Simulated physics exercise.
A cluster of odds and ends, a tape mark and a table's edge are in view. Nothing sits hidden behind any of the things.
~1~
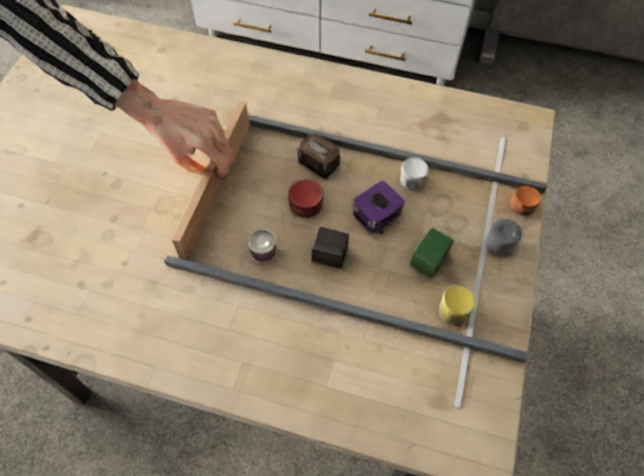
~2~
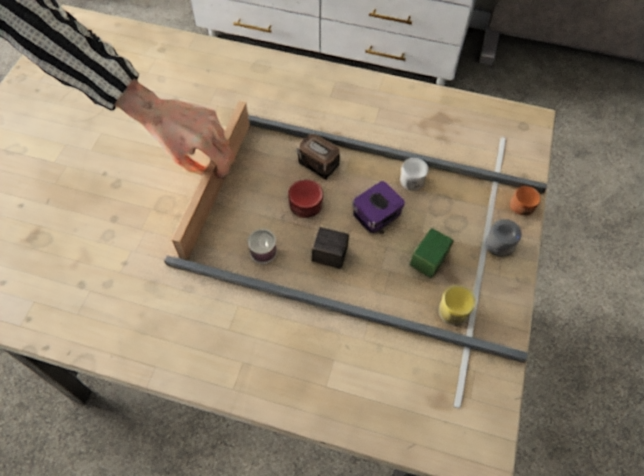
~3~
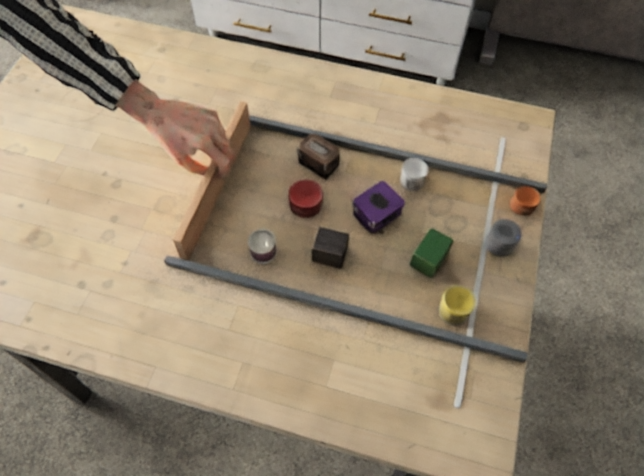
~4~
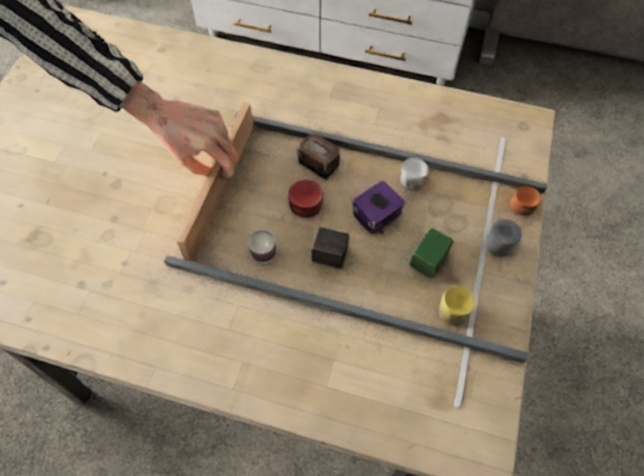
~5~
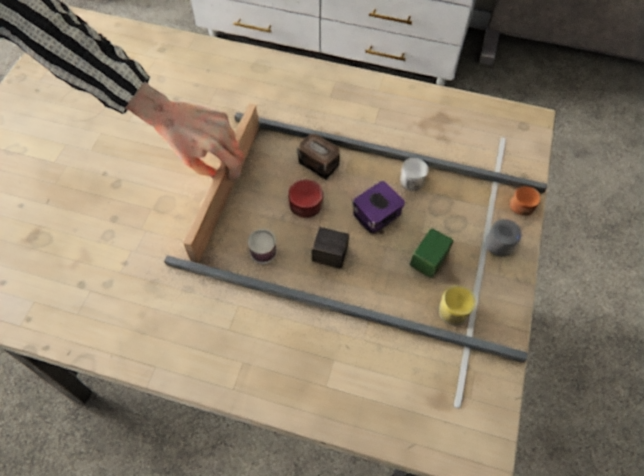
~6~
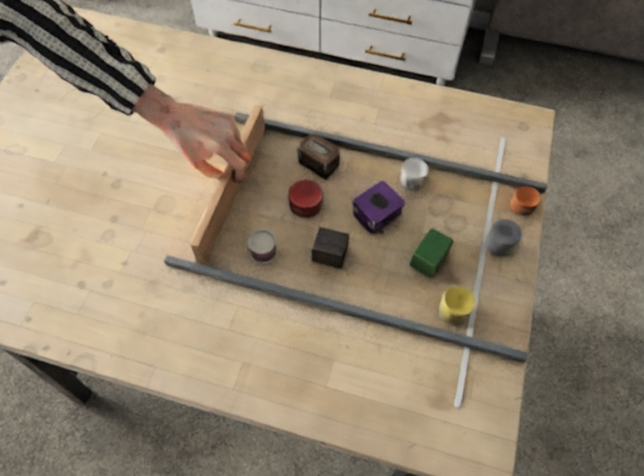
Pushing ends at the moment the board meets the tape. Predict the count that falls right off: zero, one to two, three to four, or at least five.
The push will send just one or two off the table.
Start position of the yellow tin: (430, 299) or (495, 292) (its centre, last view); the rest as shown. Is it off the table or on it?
In turn it holds its place, then goes down.
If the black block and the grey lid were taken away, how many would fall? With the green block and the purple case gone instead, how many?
That gives 1 for the first pair taken away and 1 for the second.
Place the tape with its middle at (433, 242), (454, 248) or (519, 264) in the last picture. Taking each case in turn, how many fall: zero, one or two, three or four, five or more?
First none, next no fall at all, finally more than four.
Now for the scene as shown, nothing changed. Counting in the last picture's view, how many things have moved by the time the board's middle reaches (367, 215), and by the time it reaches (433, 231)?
At the first spot the count is 6, and at the second it is 8.
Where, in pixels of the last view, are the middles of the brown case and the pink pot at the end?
About (515, 194), and about (489, 314).
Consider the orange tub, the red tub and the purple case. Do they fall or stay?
Each one in turn: The orange tub is not spared, the red tub is spared, the purple case is spared.
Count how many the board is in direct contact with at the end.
The figure is 5.
Early on, none off yet; orange tub at rest near (525, 201); grey lid at rest near (503, 238); yellow tin at rest near (457, 306).
Finally, the number that fall off is one or two; lost, orange tub.
